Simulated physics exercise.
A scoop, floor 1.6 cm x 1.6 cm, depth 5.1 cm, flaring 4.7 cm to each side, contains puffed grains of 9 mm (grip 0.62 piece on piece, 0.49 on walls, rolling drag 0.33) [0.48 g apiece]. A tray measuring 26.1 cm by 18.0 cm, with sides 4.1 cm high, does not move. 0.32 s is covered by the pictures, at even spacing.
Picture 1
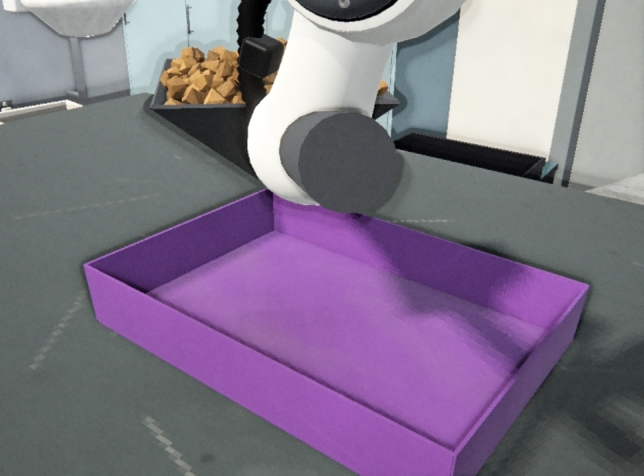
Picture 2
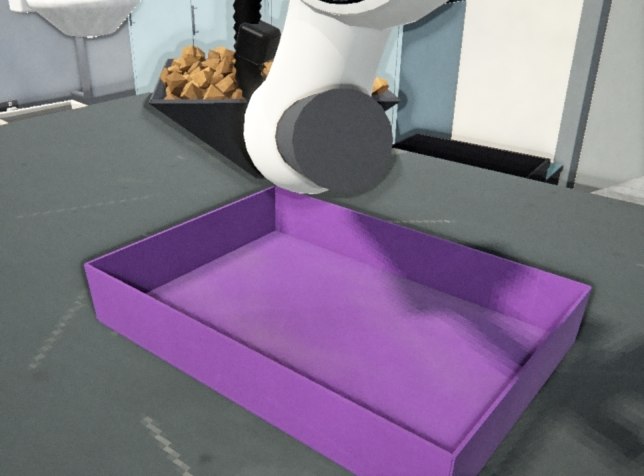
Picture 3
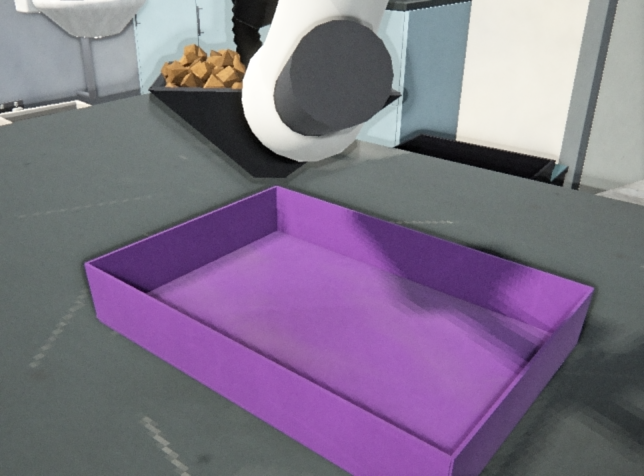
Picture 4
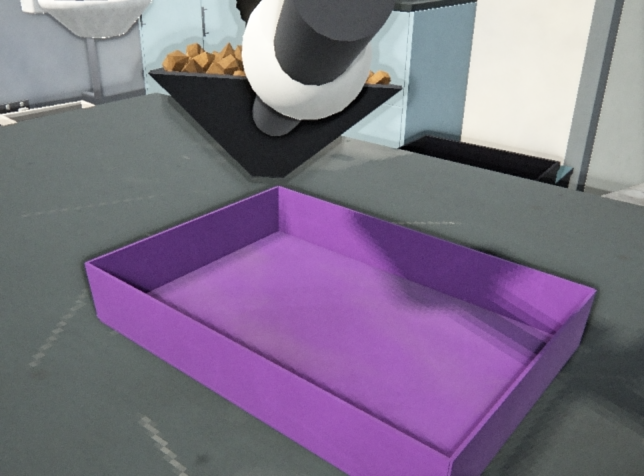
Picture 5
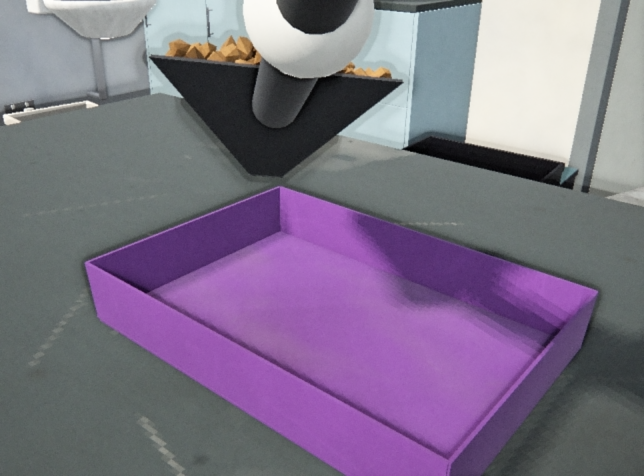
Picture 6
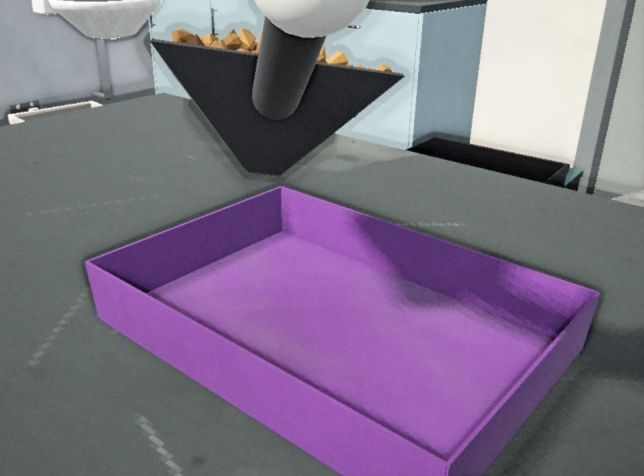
On a dark gray tabletop, a white robot arm with a gray joint swung upward behind a still, empty purple tray while the black scoop of brown chunks beyond it gradually tilted toward the back left.
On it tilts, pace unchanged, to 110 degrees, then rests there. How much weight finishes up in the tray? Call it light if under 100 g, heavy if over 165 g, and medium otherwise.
Heavy.
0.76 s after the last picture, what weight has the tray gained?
90 g, roughly.
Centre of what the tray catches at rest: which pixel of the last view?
It sits close to (316, 285) in the last picture.
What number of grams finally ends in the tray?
210 g or thereabouts.
Then, 0.42 s after the last picture, tilt 52 degrees; 0 g in the tray, scoop holds 100 %.
Then, 0.76 s after the last picture, tilt 78 degrees; 93 g in the tray, scoop holds 40 %.
Then, 1.08 s after the last picture, tilt 103 degrees; 213 g in the tray, scoop holds 0 %.
Then, 1.39 s after the last picture, tilt 110 degrees; 213 g in the tray, scoop holds 0 %.
In the end, 213 g in the tray, scoop holds 0 %.
